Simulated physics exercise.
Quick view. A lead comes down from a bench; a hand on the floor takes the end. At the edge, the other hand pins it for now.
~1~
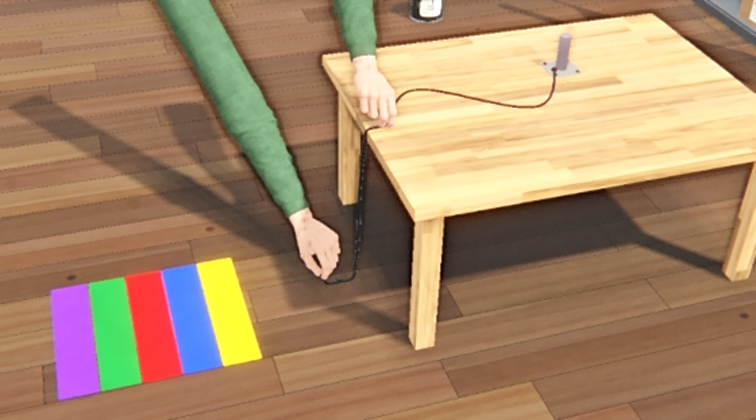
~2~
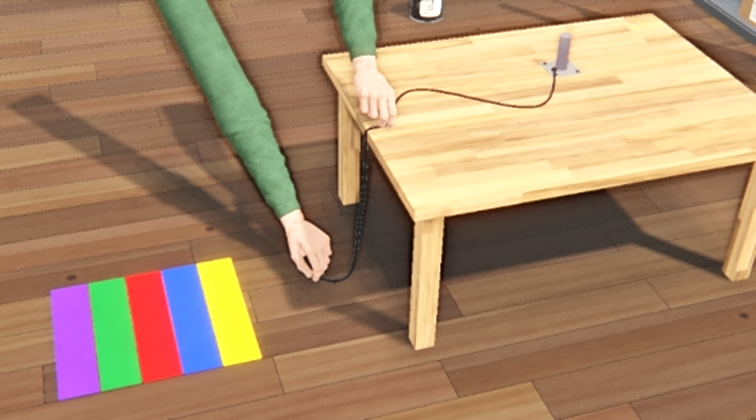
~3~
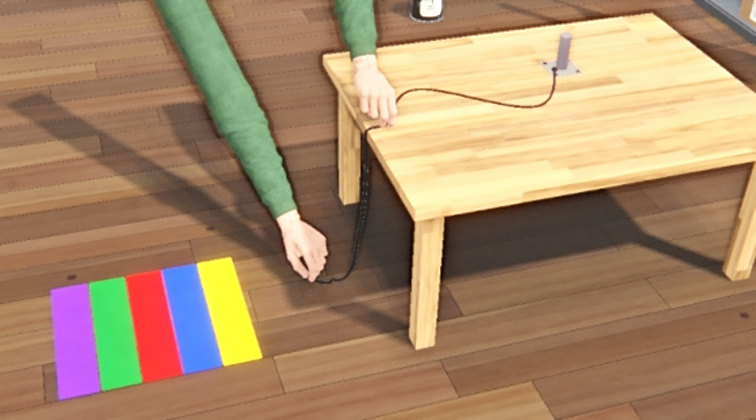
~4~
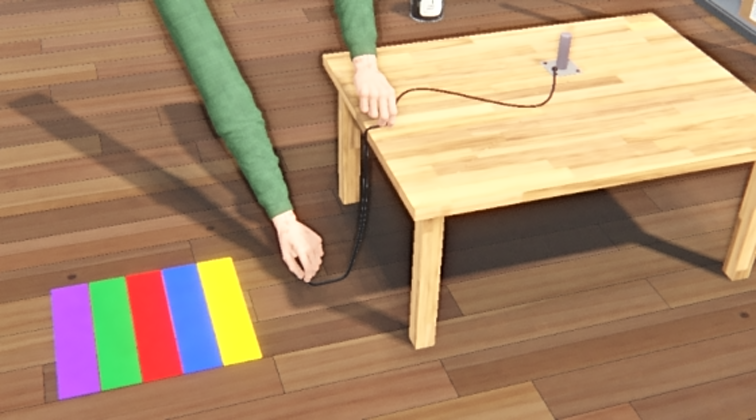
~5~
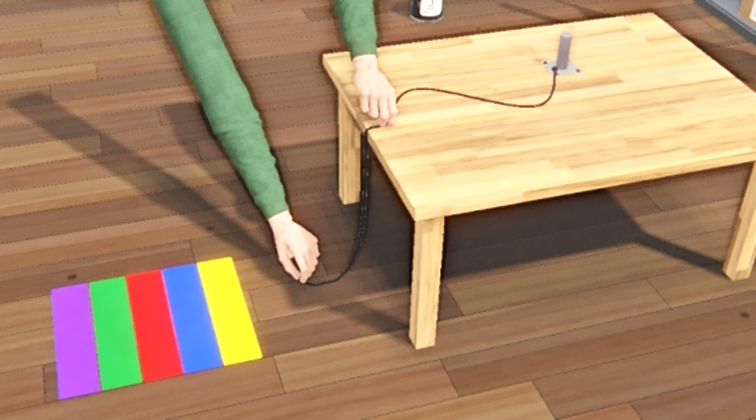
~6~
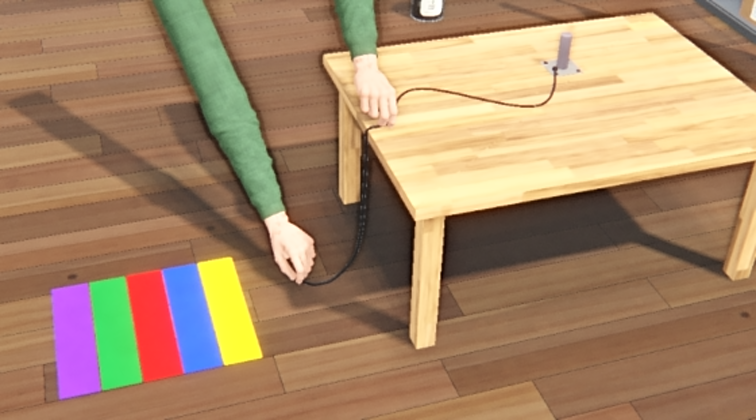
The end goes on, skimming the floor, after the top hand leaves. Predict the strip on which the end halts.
The green strip.
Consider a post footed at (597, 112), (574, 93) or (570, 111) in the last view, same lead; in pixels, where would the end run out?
The three places are (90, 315), (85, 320) and (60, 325), in that order.
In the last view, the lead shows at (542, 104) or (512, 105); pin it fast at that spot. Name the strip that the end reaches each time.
The end comes to rest on red and then on red.
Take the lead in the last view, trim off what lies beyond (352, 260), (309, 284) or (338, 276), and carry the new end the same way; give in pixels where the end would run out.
I'd expect it near (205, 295) on the first try, near (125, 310) on the second and near (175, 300) on the third.
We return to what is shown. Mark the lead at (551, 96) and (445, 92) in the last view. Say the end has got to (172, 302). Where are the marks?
The first ends at (508, 82) and the second at (406, 109).
Soon after, end near (172, 302); over blue.
After that, end near (131, 310); over green.
At the stop, end near (106, 314); over green. It halts on the green strip.
